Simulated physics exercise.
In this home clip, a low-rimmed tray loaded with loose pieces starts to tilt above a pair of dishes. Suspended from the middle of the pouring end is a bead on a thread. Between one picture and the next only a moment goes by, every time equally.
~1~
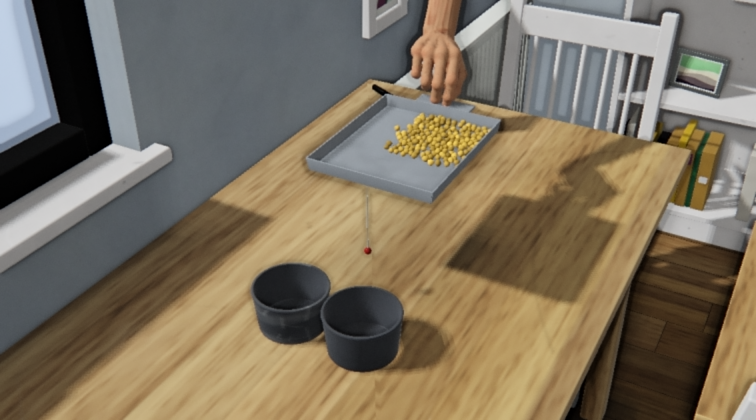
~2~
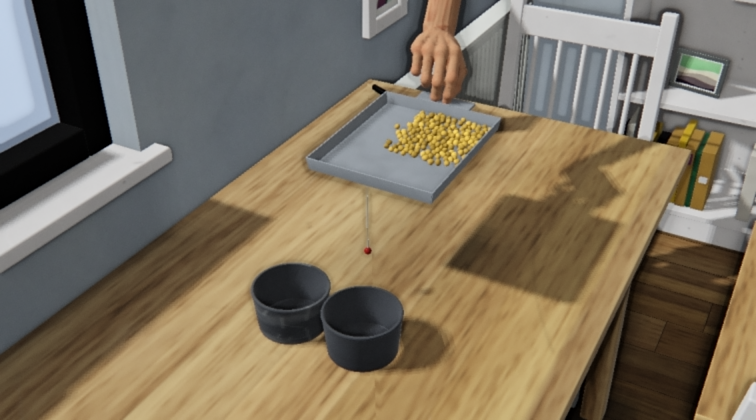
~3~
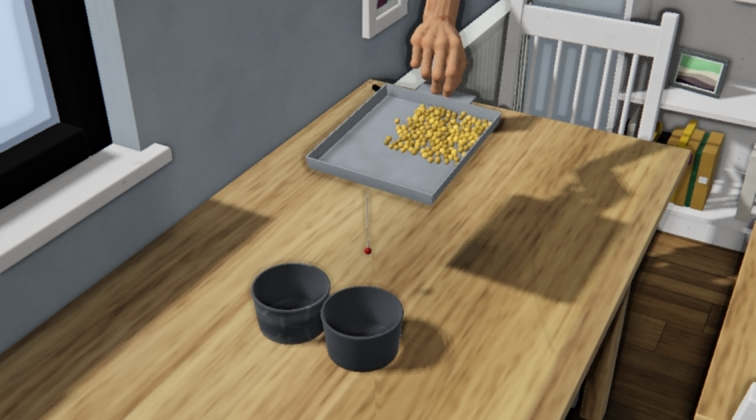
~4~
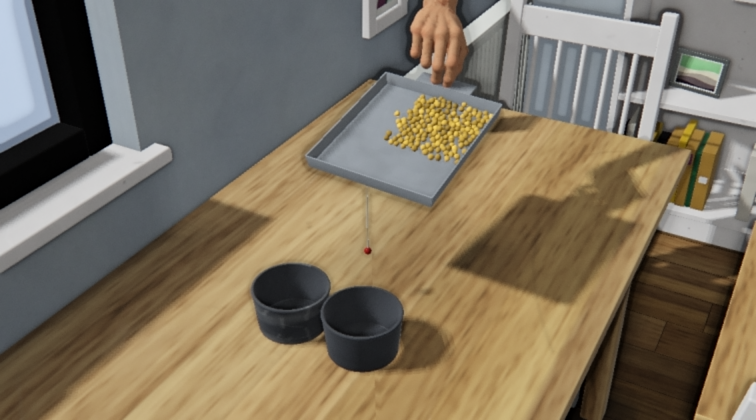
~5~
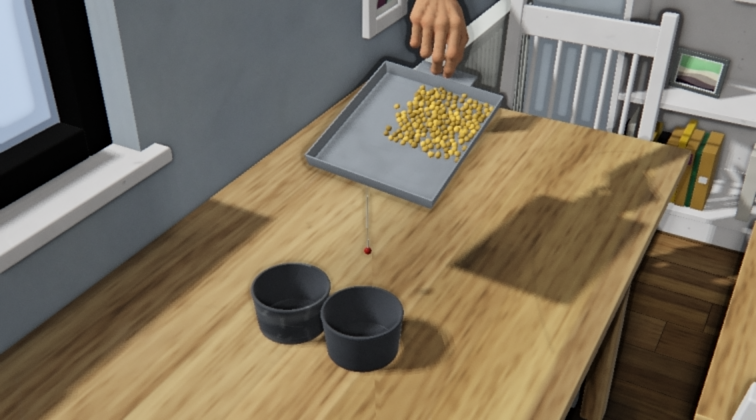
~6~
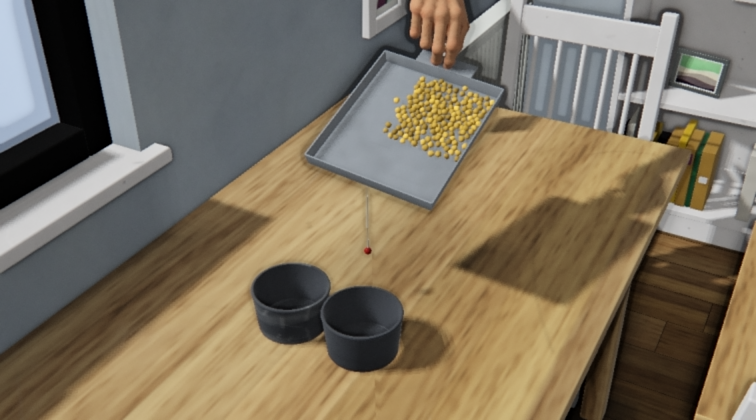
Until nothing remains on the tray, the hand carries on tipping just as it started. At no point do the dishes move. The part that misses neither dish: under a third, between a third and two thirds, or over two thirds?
Under one part in three.
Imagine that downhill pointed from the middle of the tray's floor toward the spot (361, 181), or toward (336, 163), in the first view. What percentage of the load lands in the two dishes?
Shares: About 40 in a hundred, then about 0 in a hundred.
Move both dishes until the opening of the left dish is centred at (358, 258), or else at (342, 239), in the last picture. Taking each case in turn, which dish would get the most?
The first try: The right-hand dish. The second: The right-hand dish.
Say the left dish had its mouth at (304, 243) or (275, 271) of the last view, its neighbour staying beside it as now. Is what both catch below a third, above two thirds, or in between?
The two tries give, in order: Under a third; under a third.
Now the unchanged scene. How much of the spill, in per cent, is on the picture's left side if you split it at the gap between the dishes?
0 %, roughly.
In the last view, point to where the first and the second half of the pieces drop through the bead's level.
Around (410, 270) and then (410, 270).
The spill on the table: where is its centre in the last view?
Once everything settles, the pieces are centred near (418, 321).
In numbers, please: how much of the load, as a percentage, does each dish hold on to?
Left dish 0 per cent; right dish 10 per cent.
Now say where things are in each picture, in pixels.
In the first picture, corners of the pouring end at (309, 157) and (431, 191), level; middle of the load at (439, 137), puffed corn balls; left dish at (270, 322); right dish at (342, 350); bead on its thread at (368, 251).
In the second picture, corners of the pouring end at (309, 157) and (431, 192), level; middle of the load at (439, 136).
In the third picture, corners of the pouring end at (309, 156) and (431, 193), tipped barely, lowest at the right corner; middle of the load at (440, 131).
In the fourth picture, corners of the pouring end at (308, 155) and (431, 196), tipped a little, lowest at the right corner; middle of the load at (440, 125).
In the fifth picture, corners of the pouring end at (308, 154) and (431, 199), tipped a little, lowest at the right corner; middle of the load at (440, 118).
In the sixth picture, corners of the pouring end at (307, 154) and (431, 201), tipped clearly, lowest at the right corner; middle of the load at (436, 118); left dish at (270, 322); right dish at (342, 350).
Soon, tray tipped steeply; most on the tray; a stray few in the right dish; a stray few outside both; a small part in the air.
A while on, tray tipped past a quarter turn; about two thirds on the tray; a stray few in the right dish; a stray few in the left dish; about a quarter outside both; a small part in the air.
Towards the end, tray tipped past a quarter turn; a small part in the right dish; most outside both.
Finally, tray tipped past a quarter turn; a small part in the right dish; a stray few in the left dish; most outside both.
